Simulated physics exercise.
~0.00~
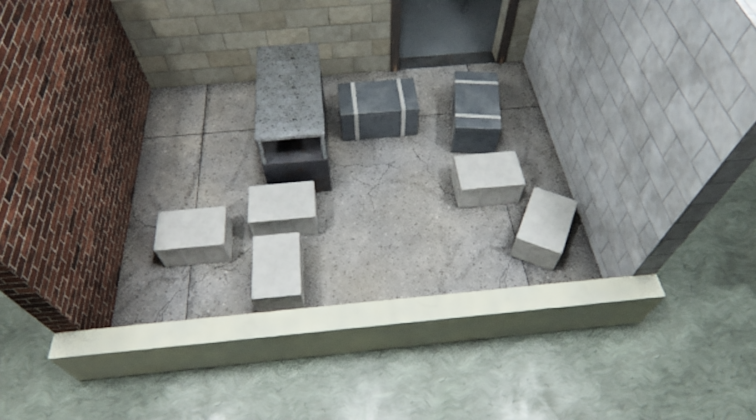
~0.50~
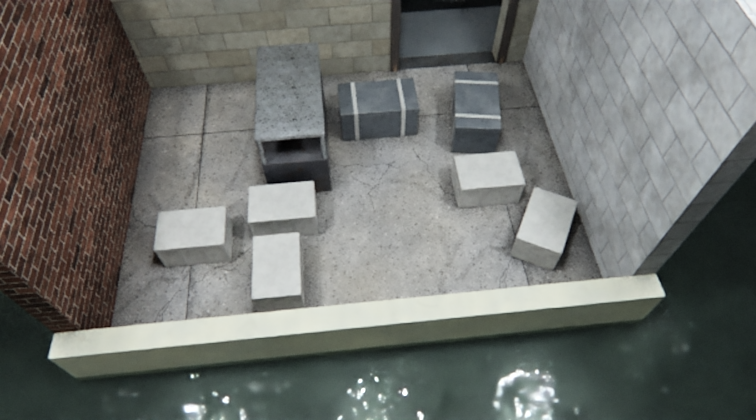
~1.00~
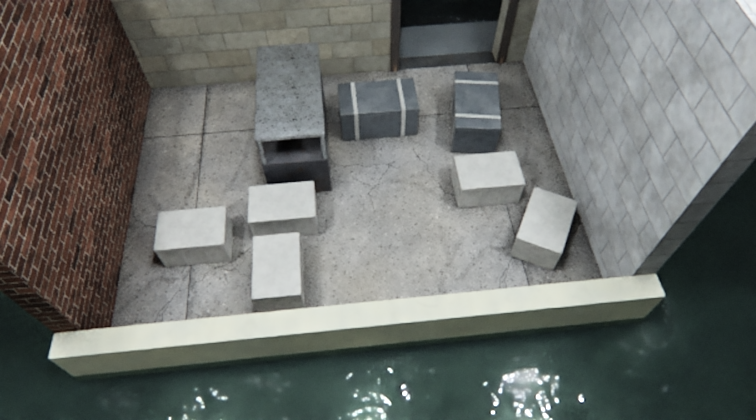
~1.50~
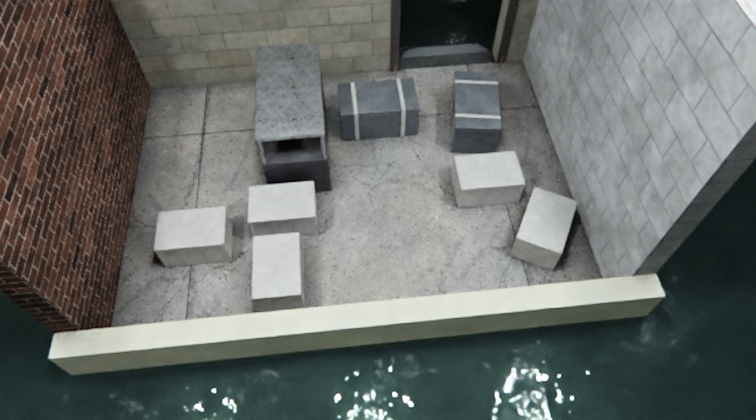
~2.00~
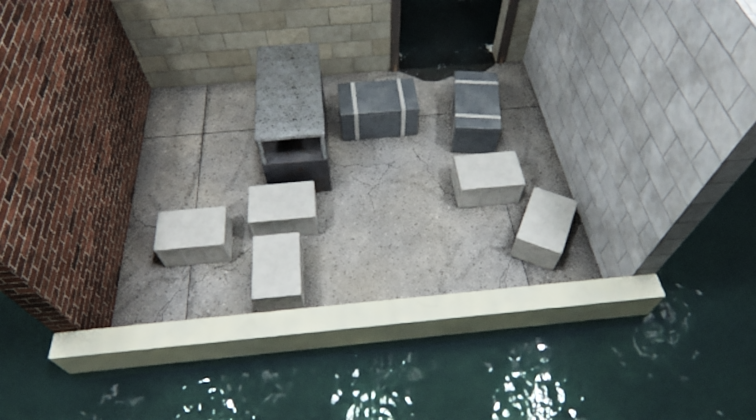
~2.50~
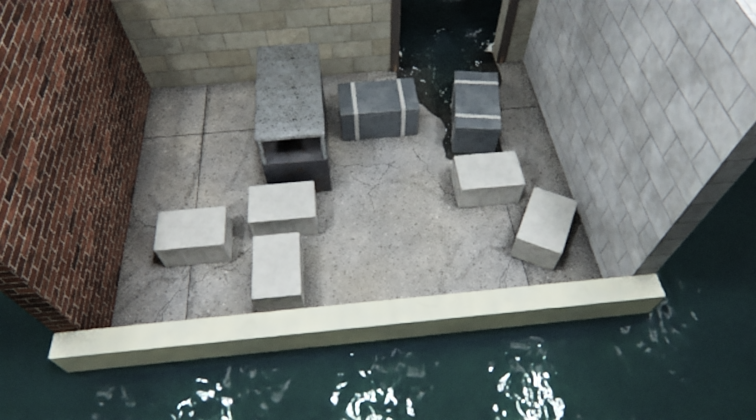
At the start, pale crates and dark banded trunks sit on a dry concrete floor beside a tall counter, with murky grey-green ground beyond the low wall. Dark, glinting water then appears outside, and finally it enters through the back doorway and spreads around the right-hand trunk, while nothing inside shifts.
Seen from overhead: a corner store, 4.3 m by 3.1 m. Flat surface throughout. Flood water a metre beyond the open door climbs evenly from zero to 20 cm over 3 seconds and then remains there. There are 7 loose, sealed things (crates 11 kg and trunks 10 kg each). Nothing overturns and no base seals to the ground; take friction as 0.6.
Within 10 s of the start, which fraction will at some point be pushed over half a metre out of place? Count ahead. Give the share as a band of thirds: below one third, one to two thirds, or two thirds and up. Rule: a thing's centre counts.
It looks set to land in the top band, two thirds and beyond.
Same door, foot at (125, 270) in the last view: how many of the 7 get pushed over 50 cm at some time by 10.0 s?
Result: 6.
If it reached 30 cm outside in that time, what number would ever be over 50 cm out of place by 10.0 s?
Count: 7.
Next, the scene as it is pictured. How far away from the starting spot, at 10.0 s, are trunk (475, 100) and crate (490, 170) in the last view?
One is off by 140 cm, the other by 300 cm, in the order asked.
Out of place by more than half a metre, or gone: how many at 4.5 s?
I make it 1.
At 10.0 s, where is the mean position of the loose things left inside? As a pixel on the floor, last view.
The centre sits near (247, 220).
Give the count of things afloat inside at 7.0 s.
The number is 4.
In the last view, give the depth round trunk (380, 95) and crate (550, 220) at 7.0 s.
10 and 14 cm.
After 3.5 s 0 of 7 are over 50 cm from their spots; 0 afloat.
After 4.5 s 1 of 7 are over 50 cm from their spots; 1 afloat.
After 7.0 s 4 of 7 are over 50 cm from their spots; 4 afloat.
After 10.0 s 7 of 7 are over 50 cm from their spots, and 7 have been at some point; 6 afloat.
